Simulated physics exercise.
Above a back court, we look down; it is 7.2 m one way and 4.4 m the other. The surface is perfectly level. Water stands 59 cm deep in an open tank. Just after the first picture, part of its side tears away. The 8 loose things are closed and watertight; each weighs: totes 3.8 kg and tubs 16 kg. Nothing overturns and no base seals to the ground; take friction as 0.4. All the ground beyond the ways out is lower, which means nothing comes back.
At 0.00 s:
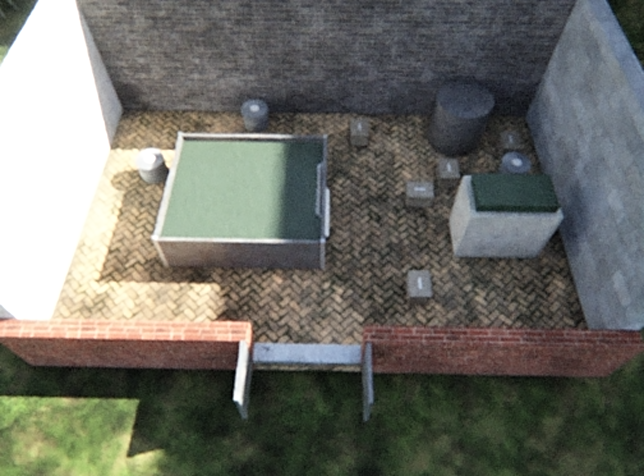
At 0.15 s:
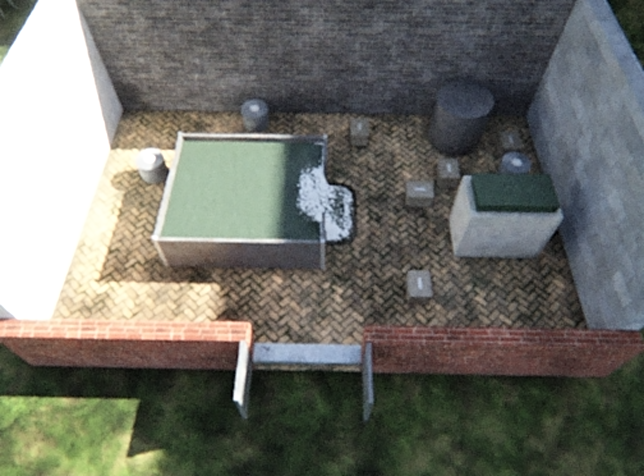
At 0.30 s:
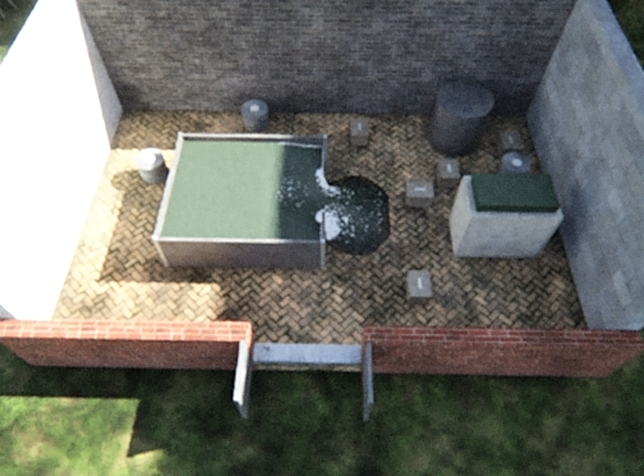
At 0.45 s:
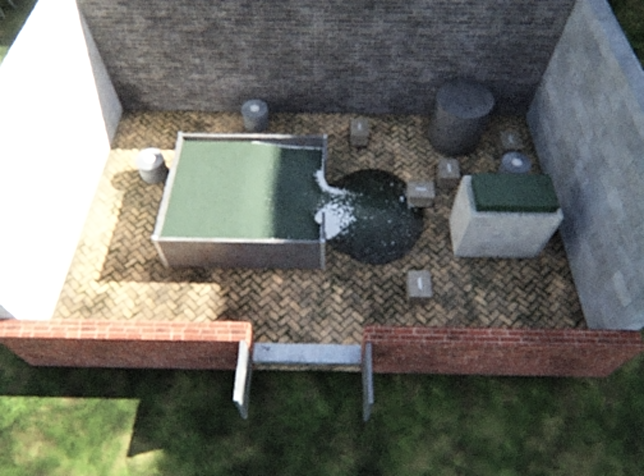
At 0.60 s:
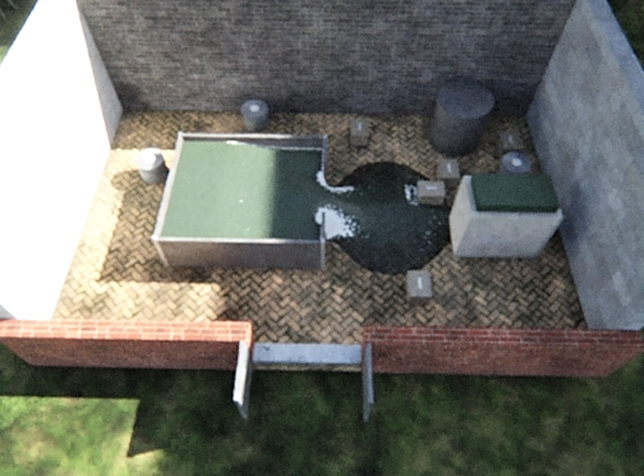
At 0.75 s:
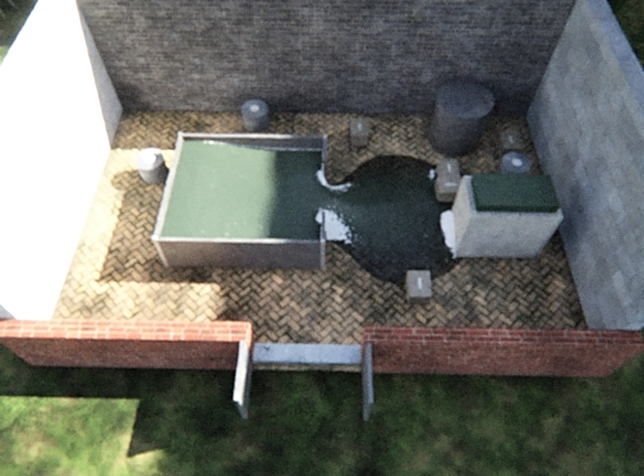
Dark green water burst through the right side of a big open tank in a walled yard, spread in a widening round pool across the brick paving, and pushed a small box rightward toward a pale block.
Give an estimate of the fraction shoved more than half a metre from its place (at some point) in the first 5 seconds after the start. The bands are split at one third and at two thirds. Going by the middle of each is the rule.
Answer: The large band.
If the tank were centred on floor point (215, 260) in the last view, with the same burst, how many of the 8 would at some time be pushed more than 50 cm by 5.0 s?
That would give 5.
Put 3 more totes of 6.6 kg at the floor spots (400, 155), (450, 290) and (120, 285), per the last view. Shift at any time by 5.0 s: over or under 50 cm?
Beyond it, beyond it, within it.
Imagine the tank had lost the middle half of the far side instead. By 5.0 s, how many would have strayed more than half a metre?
Then 6 of them would.
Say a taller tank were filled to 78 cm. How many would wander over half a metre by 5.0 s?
Under that setup the answer is 6.
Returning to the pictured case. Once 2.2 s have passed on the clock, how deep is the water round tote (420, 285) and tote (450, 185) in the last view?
About 10 and 11 cm.
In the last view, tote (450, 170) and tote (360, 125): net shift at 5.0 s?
Respectively, 100 centimetres and 80 centimetres.
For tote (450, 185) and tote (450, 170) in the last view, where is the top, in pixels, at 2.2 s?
Approx. (548, 202); approx. (500, 118).
After 1.1 s 2 of 8 are over 50 cm from their spots; 0 afloat.
After 2.2 s 5 of 8 are over 50 cm from their spots; 4 afloat.
After 3.5 s 4 of 8 are over 50 cm from their spots; 5 afloat.
After 5.0 s 4 of 8 are over 50 cm from their spots, and 6 have been at some point; 4 afloat.
